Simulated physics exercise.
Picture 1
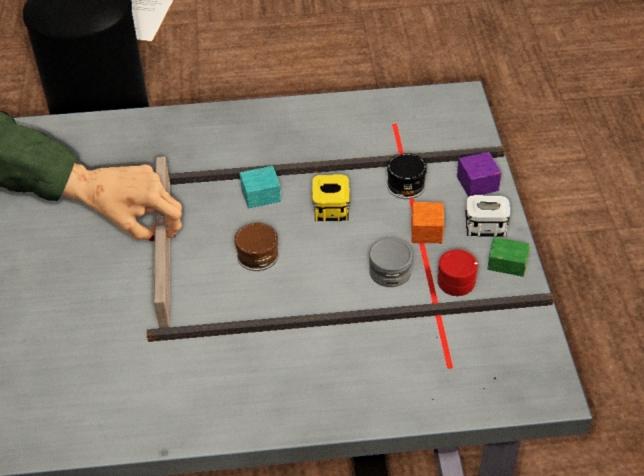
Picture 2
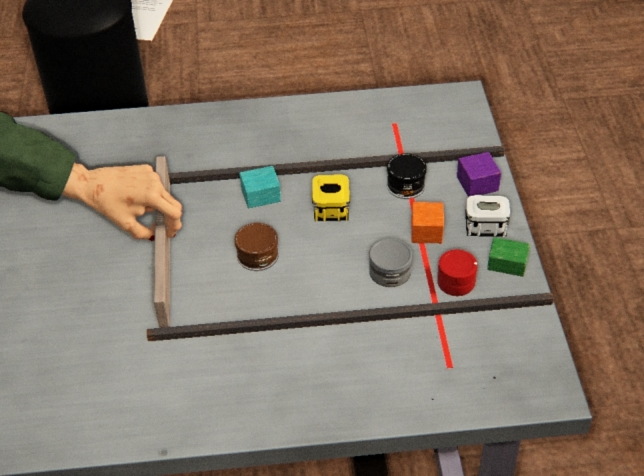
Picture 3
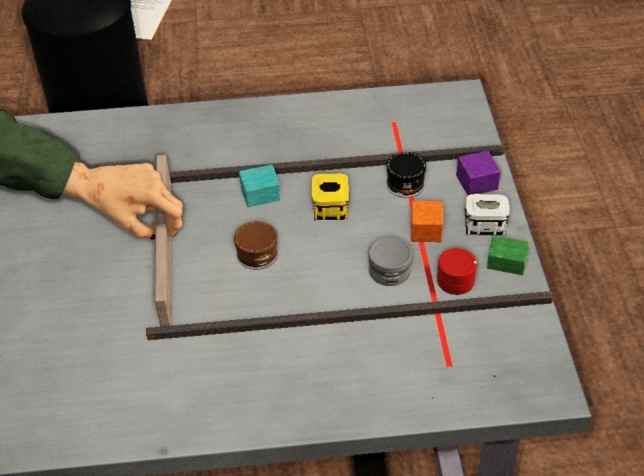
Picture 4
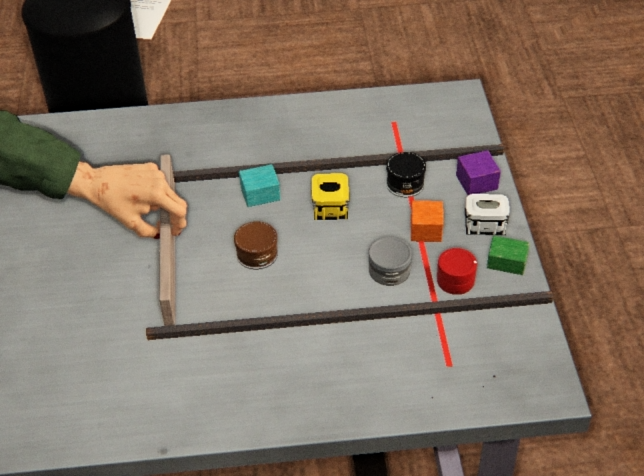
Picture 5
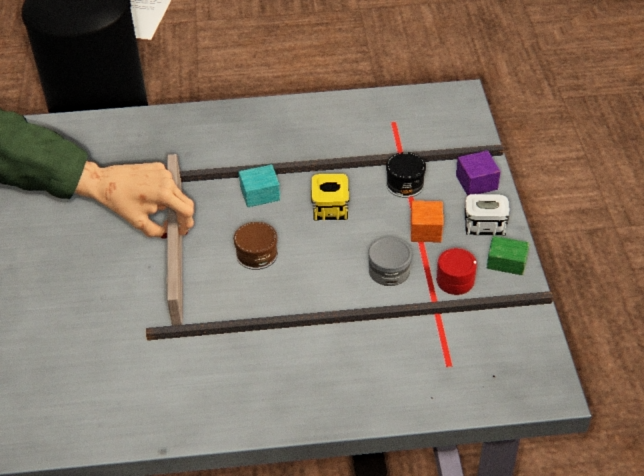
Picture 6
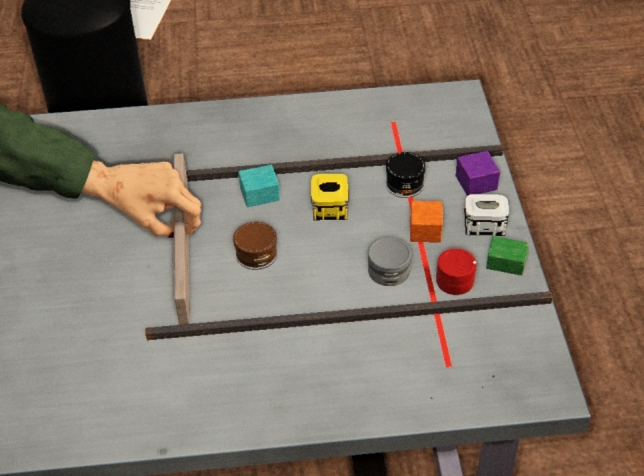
In the video, a hand holds a board upright between two dark rails on a gray table, then slides it slightly right toward a brown pot and a turquoise block, while the scattered blocks, cases and round containers stay still.
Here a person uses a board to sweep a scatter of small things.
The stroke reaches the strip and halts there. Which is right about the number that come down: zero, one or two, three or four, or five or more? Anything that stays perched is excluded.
The right one is zero.
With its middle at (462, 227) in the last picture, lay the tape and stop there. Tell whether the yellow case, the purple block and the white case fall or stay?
The yellow case is still there; as for the purple block, it is no longer there; and the white case is no longer there.
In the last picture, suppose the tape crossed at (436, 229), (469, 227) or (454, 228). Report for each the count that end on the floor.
0, 2, 2.
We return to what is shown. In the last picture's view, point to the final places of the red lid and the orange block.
Final spots - red lid (486, 275), orange block (474, 219).
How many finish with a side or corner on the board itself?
Total: 4.
Soon after, none off yet; green block at rest near (507, 256); purple block at rest near (478, 174); white case at rest near (486, 215).
In the end, the number that fall off is zero.
